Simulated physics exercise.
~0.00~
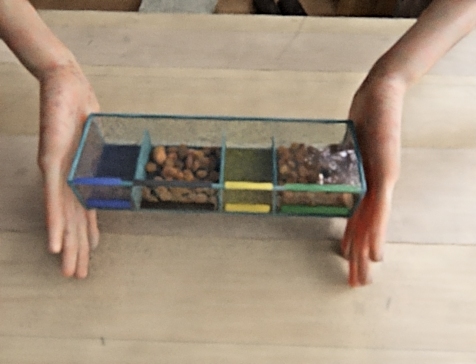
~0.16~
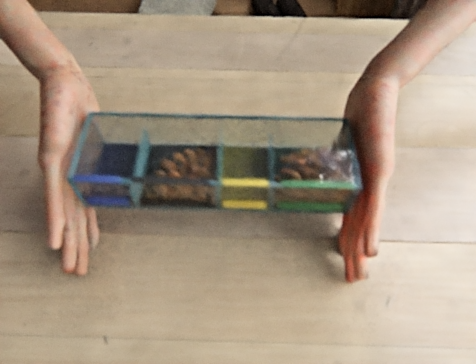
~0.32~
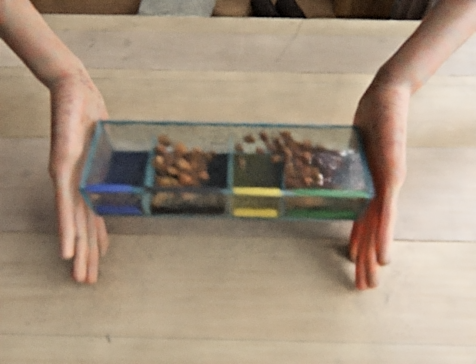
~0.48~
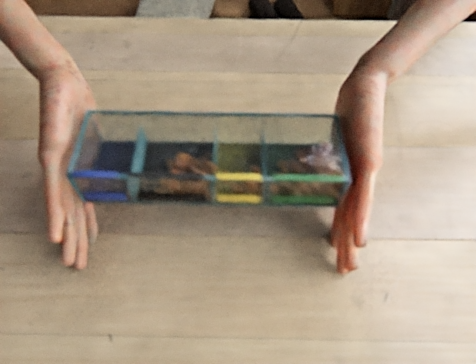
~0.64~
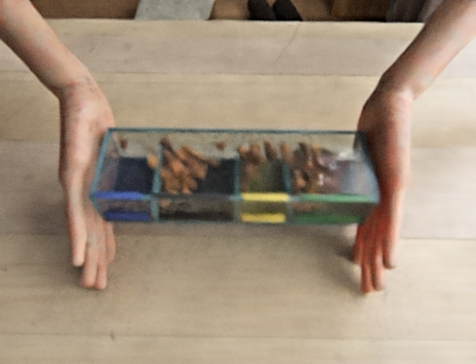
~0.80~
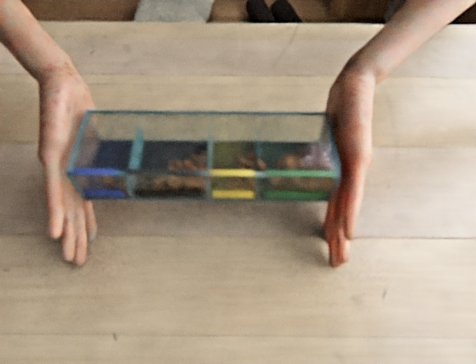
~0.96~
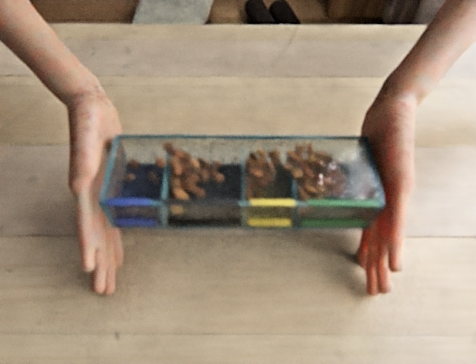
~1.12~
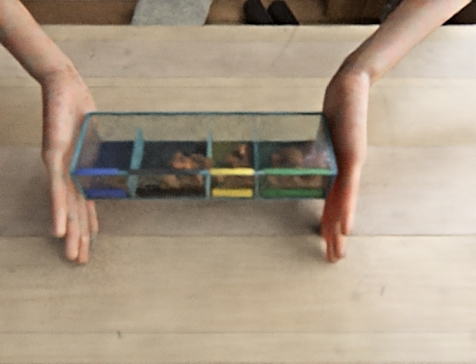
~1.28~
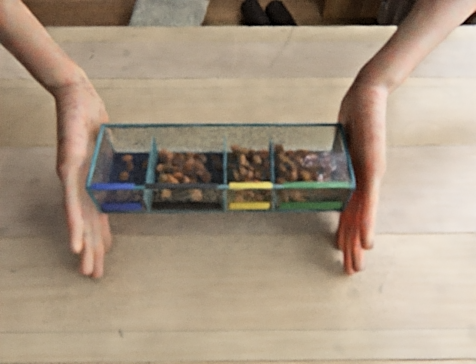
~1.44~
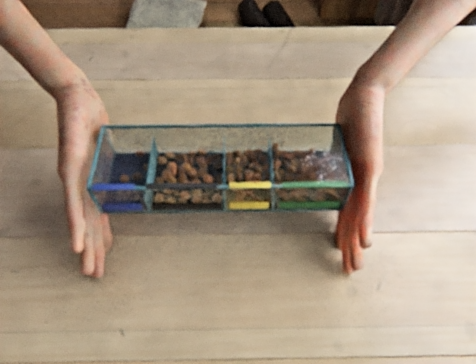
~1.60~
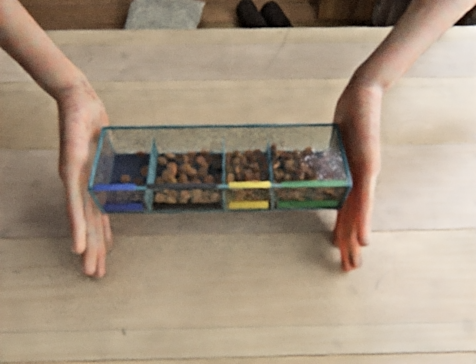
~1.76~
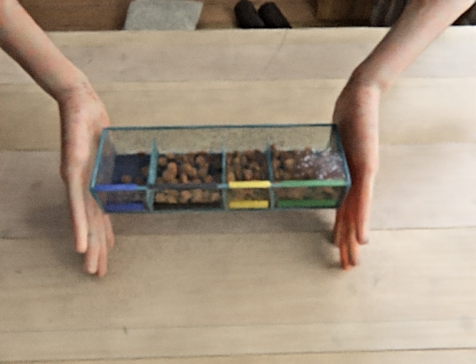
Two hands shake a clear divided box of brown pieces, which settle across its compartments.
